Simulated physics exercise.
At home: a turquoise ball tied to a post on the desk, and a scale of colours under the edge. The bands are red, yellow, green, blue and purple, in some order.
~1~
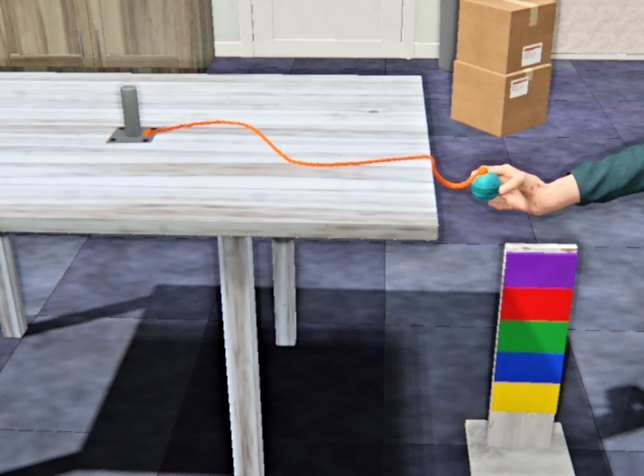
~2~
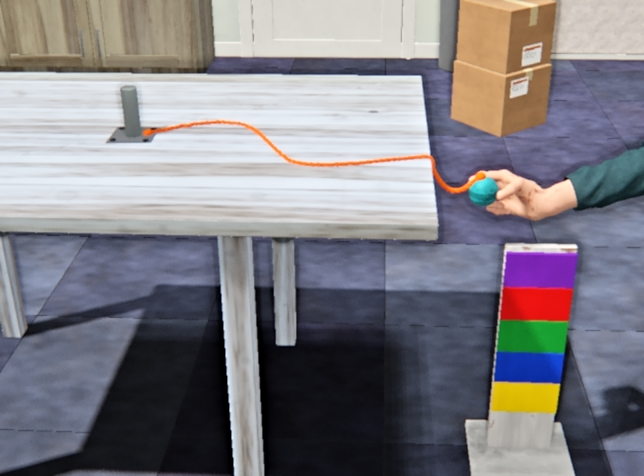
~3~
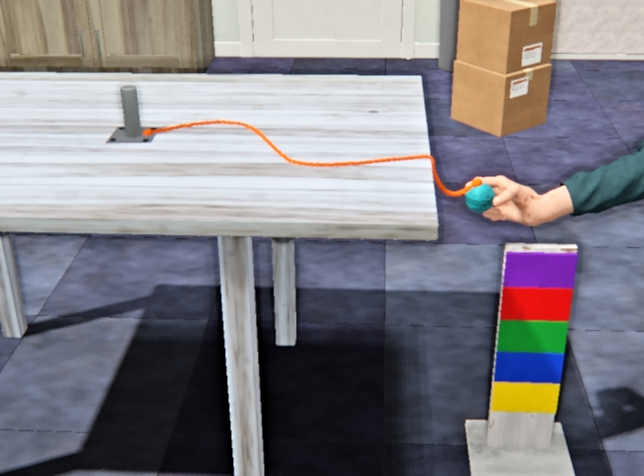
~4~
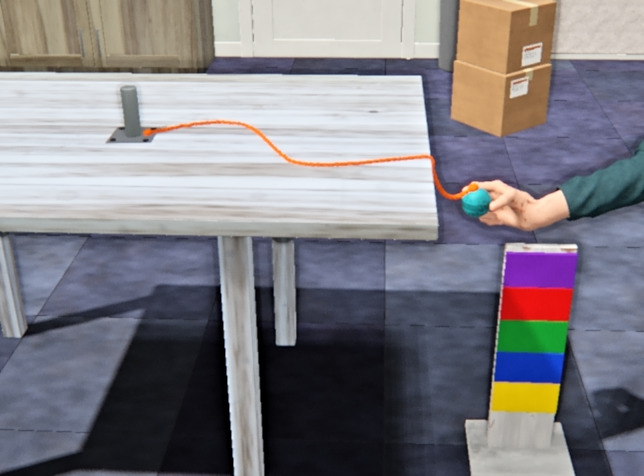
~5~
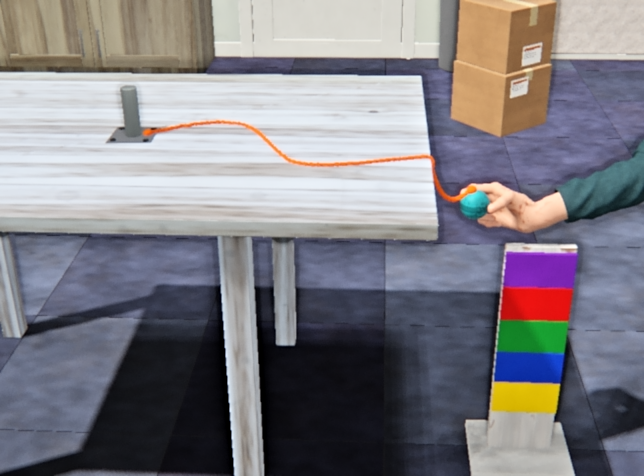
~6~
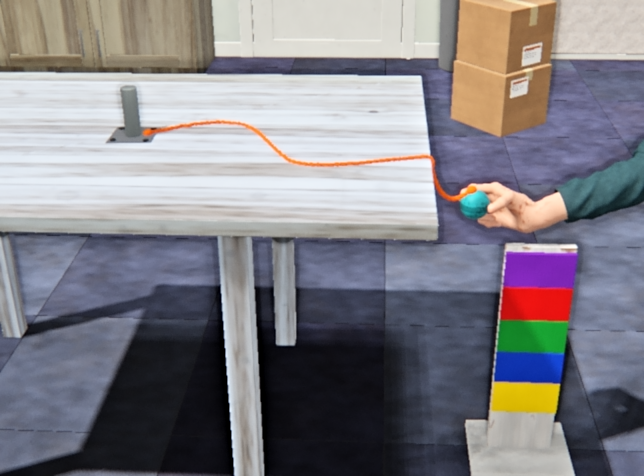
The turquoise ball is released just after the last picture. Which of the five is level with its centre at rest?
Its middle rests at the red band.
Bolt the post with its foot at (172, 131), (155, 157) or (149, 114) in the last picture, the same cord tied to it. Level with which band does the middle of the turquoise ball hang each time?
Try by try: Green; green; red.
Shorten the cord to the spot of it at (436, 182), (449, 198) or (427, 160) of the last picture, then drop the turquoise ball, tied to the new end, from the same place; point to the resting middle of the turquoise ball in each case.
About (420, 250), (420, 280) and (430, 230).
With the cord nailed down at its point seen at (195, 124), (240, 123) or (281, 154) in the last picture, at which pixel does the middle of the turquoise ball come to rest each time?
Near (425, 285), (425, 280) and (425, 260).
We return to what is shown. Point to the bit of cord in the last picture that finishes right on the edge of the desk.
Near (355, 164).
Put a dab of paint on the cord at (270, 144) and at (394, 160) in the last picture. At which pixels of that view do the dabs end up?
The first at (315, 141), the second at (430, 184).
Soon after, ball near (412, 281); level with red.
Then, ball near (438, 292); level with red.
At rest, ball near (429, 296); level with red. The red one.
